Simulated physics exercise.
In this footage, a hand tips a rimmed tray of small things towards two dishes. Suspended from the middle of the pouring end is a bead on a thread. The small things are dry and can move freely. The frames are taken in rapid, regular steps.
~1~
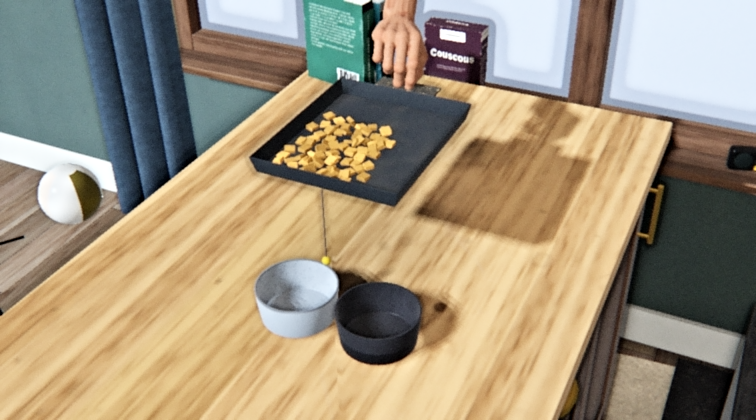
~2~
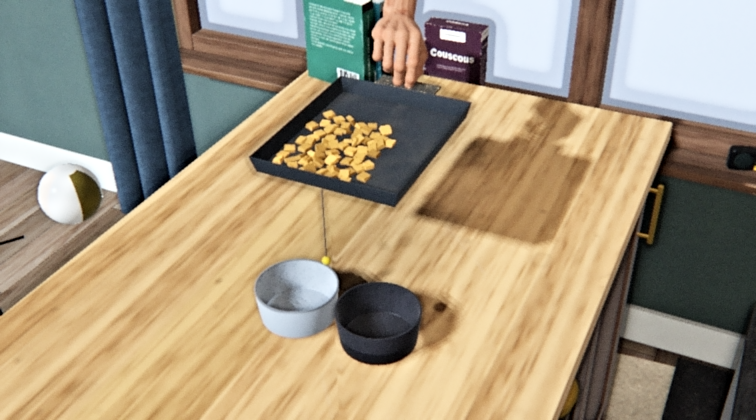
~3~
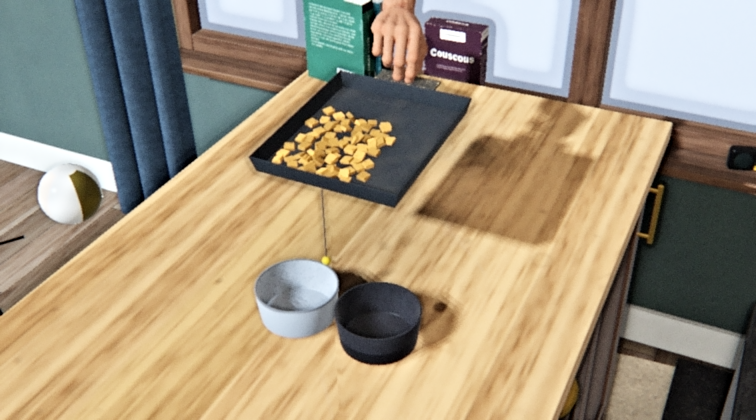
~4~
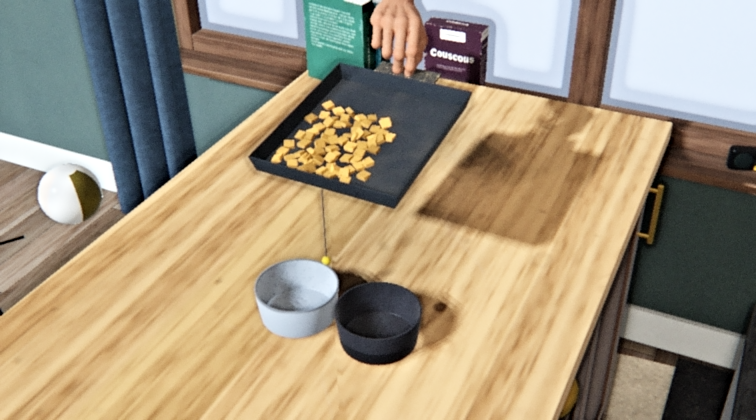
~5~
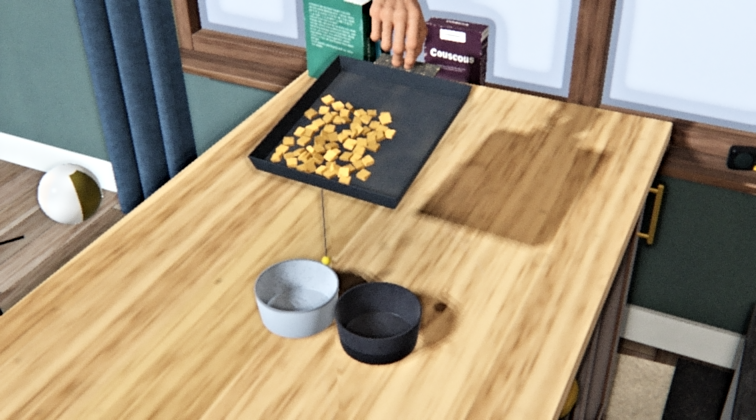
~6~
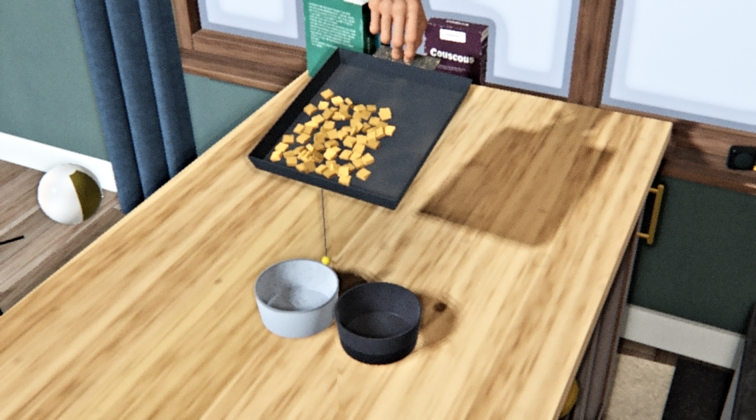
A hand slowly tilts a dark tray of cereal squares slightly forward above two small dishes.
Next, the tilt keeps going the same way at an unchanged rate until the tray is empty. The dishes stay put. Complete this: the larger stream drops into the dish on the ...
... right.
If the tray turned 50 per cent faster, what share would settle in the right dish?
Around 50 percent.
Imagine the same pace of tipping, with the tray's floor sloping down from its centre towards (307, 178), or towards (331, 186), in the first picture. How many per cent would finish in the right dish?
Respectively close to 0 and 30 in a hundred.
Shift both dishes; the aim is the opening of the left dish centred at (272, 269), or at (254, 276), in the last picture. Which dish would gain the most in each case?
In order of the tries: The dish on the right side, then the dish on the right side.
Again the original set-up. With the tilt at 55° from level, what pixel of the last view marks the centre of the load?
Roughly at (332, 168).
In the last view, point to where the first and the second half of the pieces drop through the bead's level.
I'd say close to (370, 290) at first and close to (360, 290) later on.
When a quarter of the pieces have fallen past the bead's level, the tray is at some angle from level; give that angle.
About 105° of tilt.
Soon, tray tipped steeply; all on the tray.
A while on, tray tipped right over; nearly all on the tray; a stray few in the air.
Towards the end, tray tipped past a quarter turn; about two thirds in the right dish; about a quarter in the left dish; a small part outside both.
Finally, tray tipped past a quarter turn; about two thirds in the right dish; about a quarter in the left dish; a small part outside both.
